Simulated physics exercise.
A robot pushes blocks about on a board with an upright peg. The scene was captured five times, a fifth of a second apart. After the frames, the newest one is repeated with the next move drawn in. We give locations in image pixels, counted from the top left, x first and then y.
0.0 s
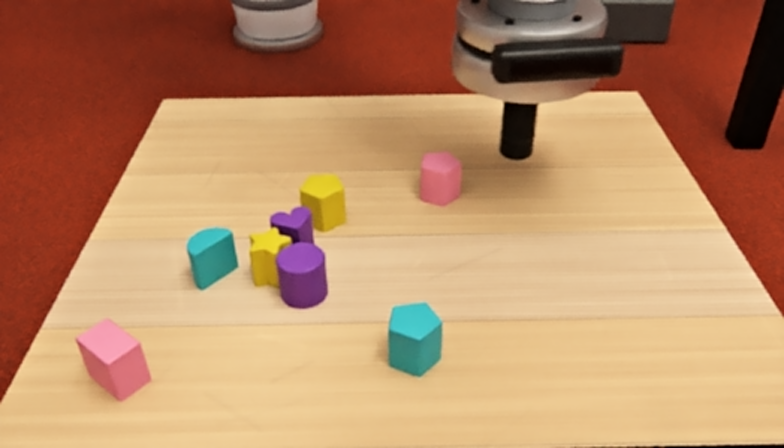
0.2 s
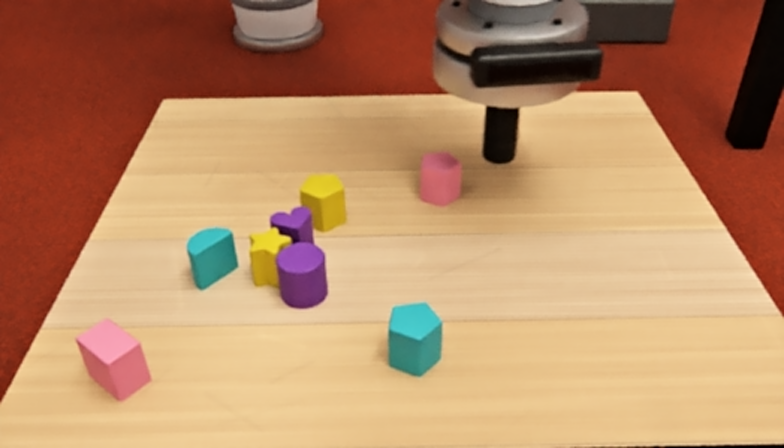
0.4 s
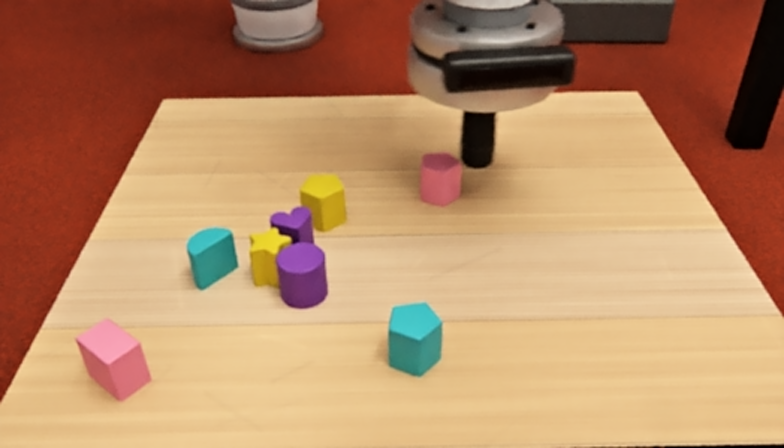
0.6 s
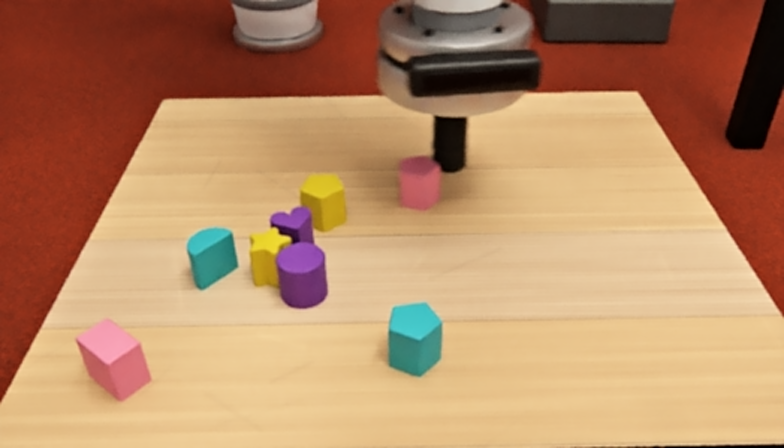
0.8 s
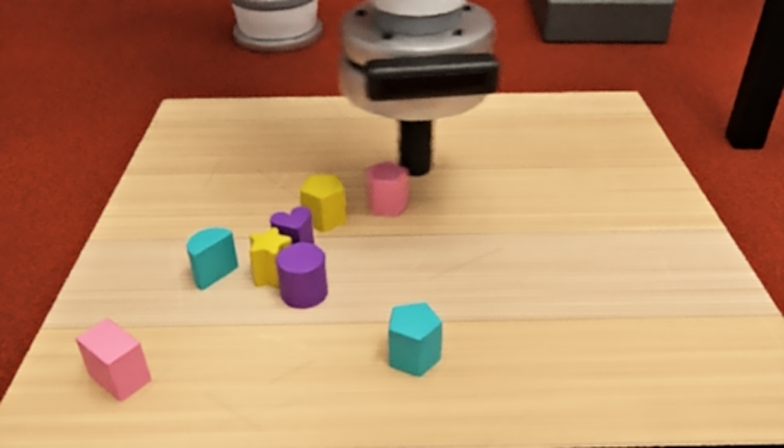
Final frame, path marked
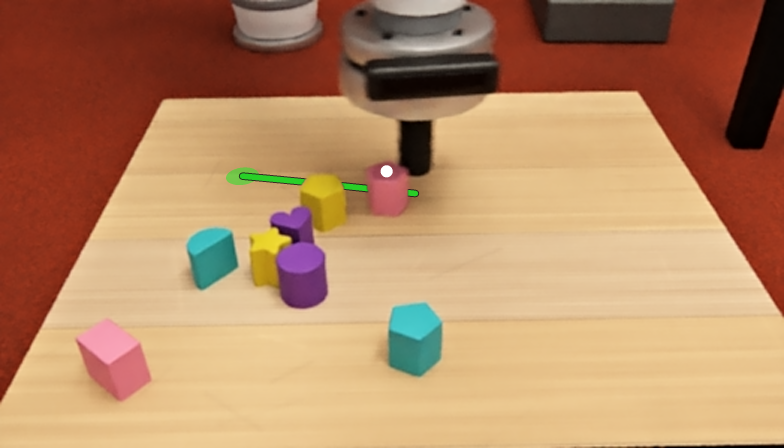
On a wooden board scattered with colourful blocks, a robot's black peg moved left to the pink five-sided block near the back, then pushed it left, closer to the yellow five-sided block.
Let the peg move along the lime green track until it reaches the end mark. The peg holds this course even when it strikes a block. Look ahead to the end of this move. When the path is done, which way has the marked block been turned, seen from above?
Viewed from above, counterclockwise.
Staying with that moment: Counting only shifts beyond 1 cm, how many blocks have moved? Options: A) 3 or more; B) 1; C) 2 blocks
(B)
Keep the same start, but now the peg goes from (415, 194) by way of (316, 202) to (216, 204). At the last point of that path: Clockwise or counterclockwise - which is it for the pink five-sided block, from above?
The turn is anti-clockwise.
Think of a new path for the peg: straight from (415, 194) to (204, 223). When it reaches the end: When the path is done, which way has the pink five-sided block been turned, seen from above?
My answer: Anticlockwise.
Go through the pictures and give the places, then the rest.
In the first picture, peg tip at (516, 153); block tops, yellow five-sided block at (322, 184); pink five-sided block at (440, 161).
In the second picture, peg at (499, 157); blocks unchanged.
In the third picture, peg at (477, 161); blocks unchanged.
In the fourth picture, peg at (449, 165); pink five-sided block at (419, 165).
In the fifth picture, peg at (416, 169); yellow five-sided block at (322, 184); pink five-sided block at (387, 171).
Path on the board, from (415, 194) directly to (242, 176); the dot is on the pink five-sided block.
On the path given first. One third of the way, peg at (353, 163); pink five-sided block at (366, 175), turned 40° anticlockwise.
Two thirds of the way, peg at (294, 157); pink five-sided block at (366, 175), turned 40° anticlockwise.
At the end, peg at (238, 152); yellow five-sided block in place; pink five-sided block at (366, 175), turned 40° anticlockwise.
